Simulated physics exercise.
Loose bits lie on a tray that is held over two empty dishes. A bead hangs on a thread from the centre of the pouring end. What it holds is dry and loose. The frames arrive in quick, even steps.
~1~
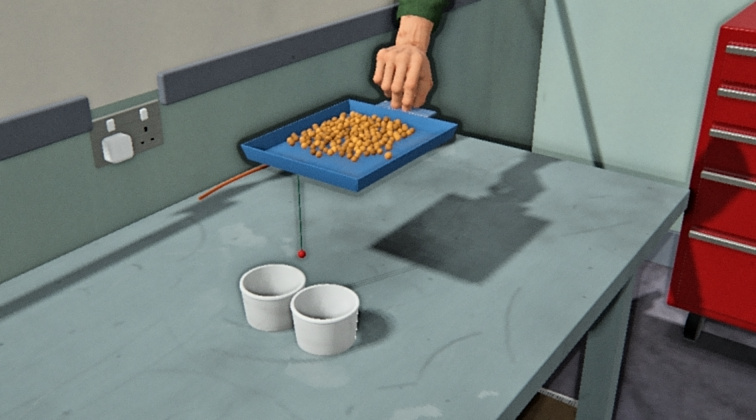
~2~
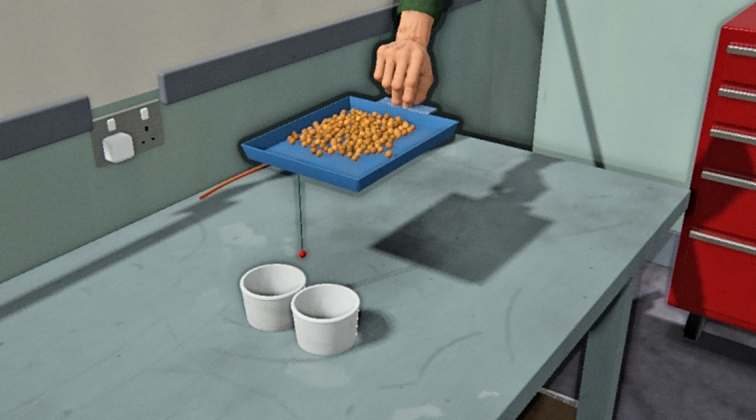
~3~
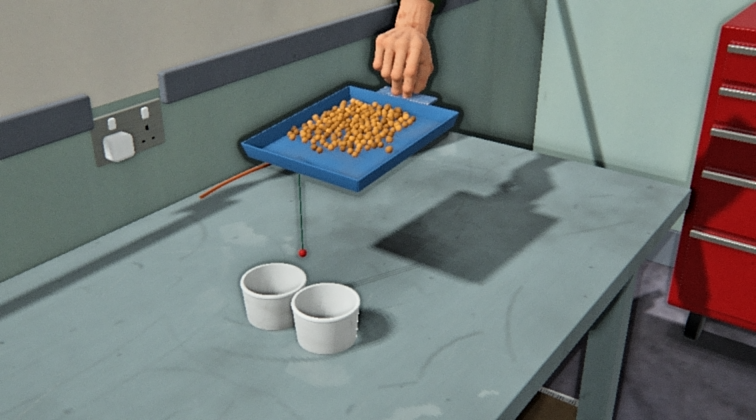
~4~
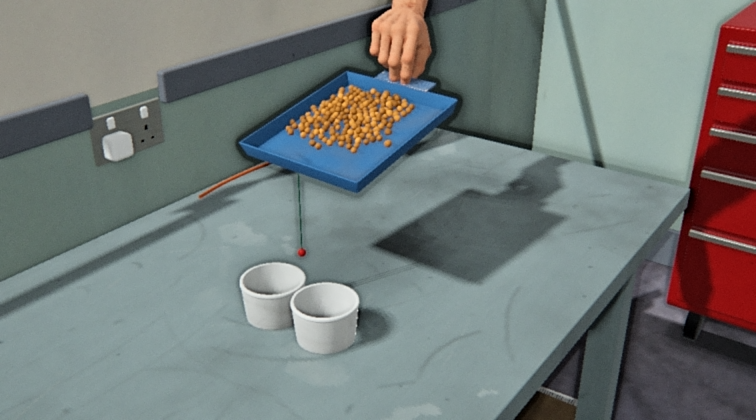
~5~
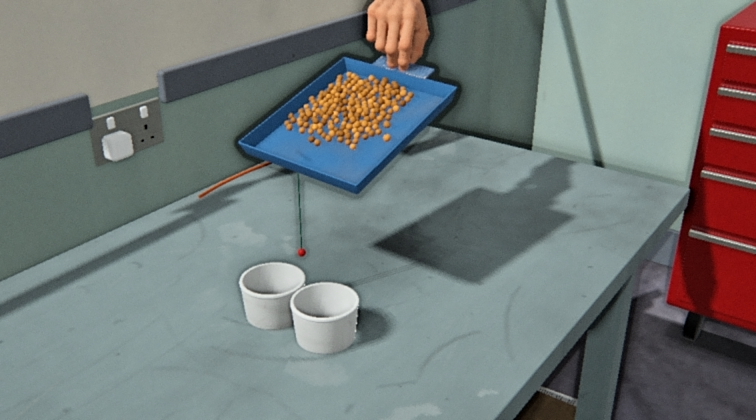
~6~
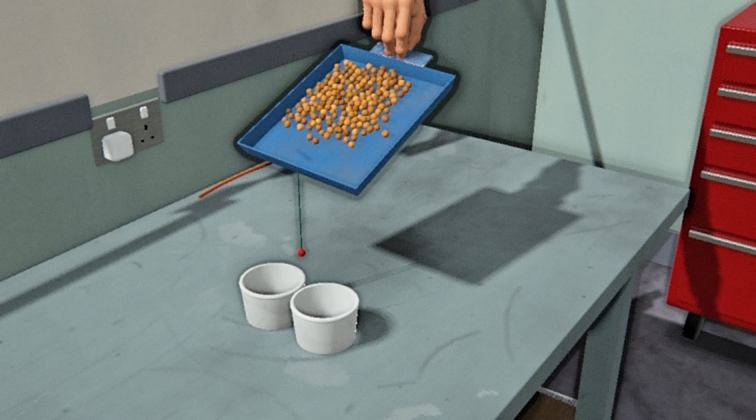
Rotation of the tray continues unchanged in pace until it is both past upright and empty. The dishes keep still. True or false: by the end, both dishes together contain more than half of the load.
True.
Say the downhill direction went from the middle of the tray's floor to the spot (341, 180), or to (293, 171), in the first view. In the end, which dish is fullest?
So, the dish at the right the first time round, the dish at the left the second.
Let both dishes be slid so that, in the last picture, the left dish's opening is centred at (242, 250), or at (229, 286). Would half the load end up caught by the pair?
Well, the minor share the first time and the minor share the second time.
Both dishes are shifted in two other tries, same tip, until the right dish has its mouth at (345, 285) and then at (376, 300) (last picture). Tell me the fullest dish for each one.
Try 1: The rightmost dish; try 2: The leftmost dish.
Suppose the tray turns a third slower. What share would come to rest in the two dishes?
That works out at some 80 per cent.
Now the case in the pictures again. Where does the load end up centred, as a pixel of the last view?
Last view, centre at rest - approx. (309, 325).
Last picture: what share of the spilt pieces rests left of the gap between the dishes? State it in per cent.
Some 50 per cent.
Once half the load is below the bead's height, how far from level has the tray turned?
Approx. reading: About 110°.
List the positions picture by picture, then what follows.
In the first frame, corners of the pouring end at (247, 145) and (357, 177), level; middle of the load at (351, 135), roasted chickpeas; left dish at (252, 309); right dish at (305, 332); bead on its thread at (302, 254).
In the second frame, corners of the pouring end at (248, 144) and (357, 177), level; middle of the load at (352, 133).
In the third frame, corners of the pouring end at (247, 143) and (357, 177), tipped barely, lowest at the right corner; middle of the load at (352, 126).
In the fourth frame, corners of the pouring end at (246, 142) and (356, 179), tipped a little, lowest at the right corner; middle of the load at (350, 117).
In the fifth frame, corners of the pouring end at (244, 141) and (355, 181), tipped clearly, lowest at the right corner; middle of the load at (349, 109).
In the sixth frame, corners of the pouring end at (243, 141) and (355, 184), tipped clearly, lowest at the right corner; middle of the load at (347, 101); left dish at (252, 307); right dish at (304, 331).
Soon, tray tipped steeply; most on the tray; a small part in the air.
A while on, tray tipped past a quarter turn; about a quarter on the tray; about a quarter in the right dish; a small part in the left dish; a small part outside both; about a quarter in the air.
Towards the end, tray tipped past a quarter turn; about a third in the right dish; about a third in the left dish; about a quarter outside both.
Finally, tray tipped past a quarter turn; about a third in the right dish; about a third in the left dish; about a quarter outside both.
